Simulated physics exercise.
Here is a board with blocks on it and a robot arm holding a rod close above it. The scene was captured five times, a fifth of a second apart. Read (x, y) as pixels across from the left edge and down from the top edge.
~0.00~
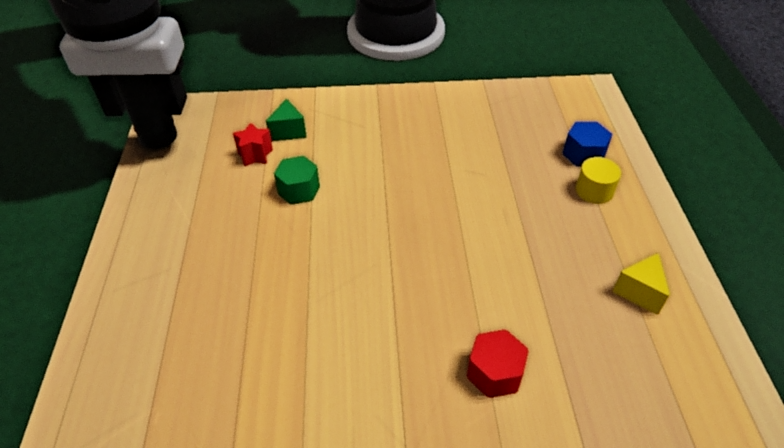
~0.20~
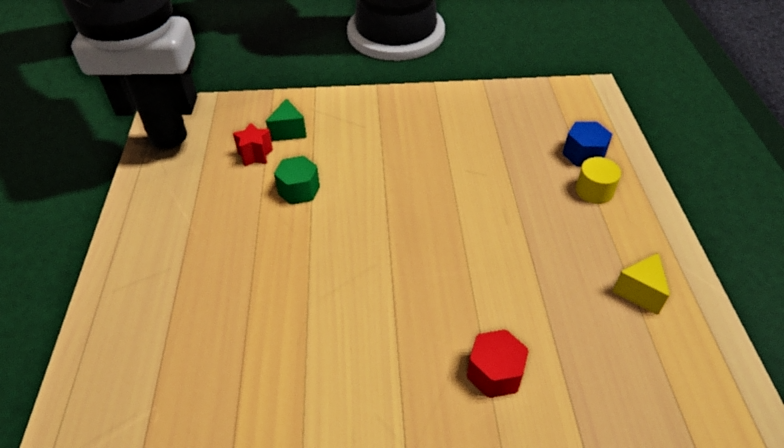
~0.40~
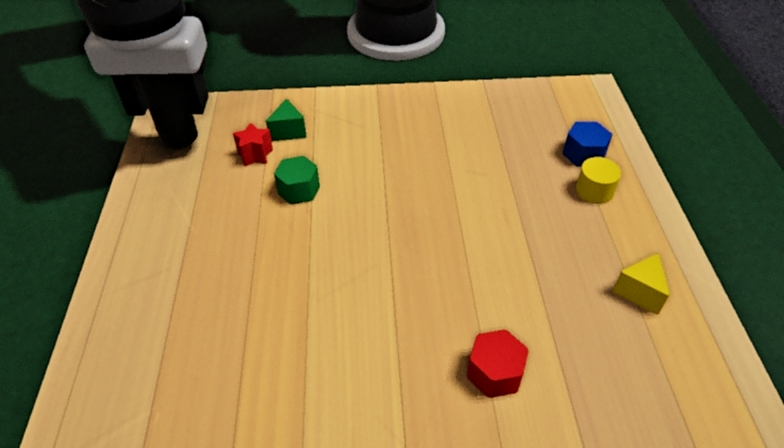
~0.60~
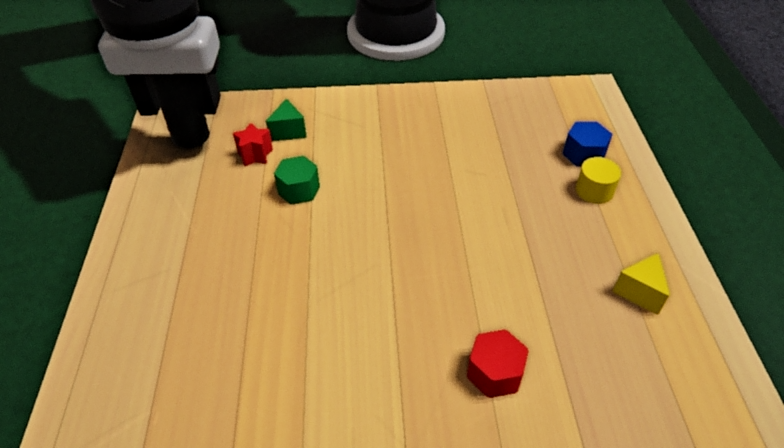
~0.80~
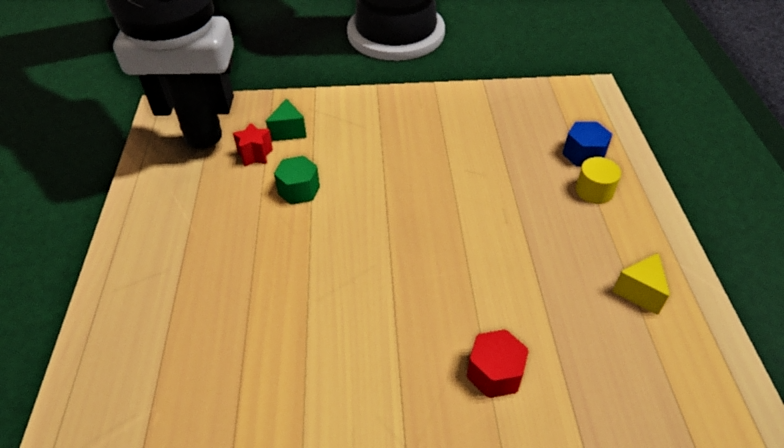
Black robot arm sliding its rod slowly rightward toward a red star block, while all the coloured blocks on the wooden board stay still.
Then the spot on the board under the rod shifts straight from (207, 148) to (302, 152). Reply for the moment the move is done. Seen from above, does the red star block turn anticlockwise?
Final answer: No.
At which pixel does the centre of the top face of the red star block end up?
The middle of its upper face should be somewhere near (320, 147).
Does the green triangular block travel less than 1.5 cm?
Short answer: No.
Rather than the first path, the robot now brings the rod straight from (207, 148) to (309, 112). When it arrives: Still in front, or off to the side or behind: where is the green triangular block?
Fallen away.
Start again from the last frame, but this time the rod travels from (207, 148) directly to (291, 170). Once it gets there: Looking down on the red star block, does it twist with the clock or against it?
It twists anticlockwise.
What follows on the original path. One third of the way, rod (236, 139); red star block (268, 137).
Two thirds of the way, rod (269, 140); red star block (297, 143), turned 30° clockwise; green triangular block (294, 109), turned 25° anticlockwise.
At the end, rod (301, 142); red star block (320, 147), turned 70° clockwise; green triangular block (304, 108), turned 75° anticlockwise; green hexagon (298, 172), turned 15° clockwise.
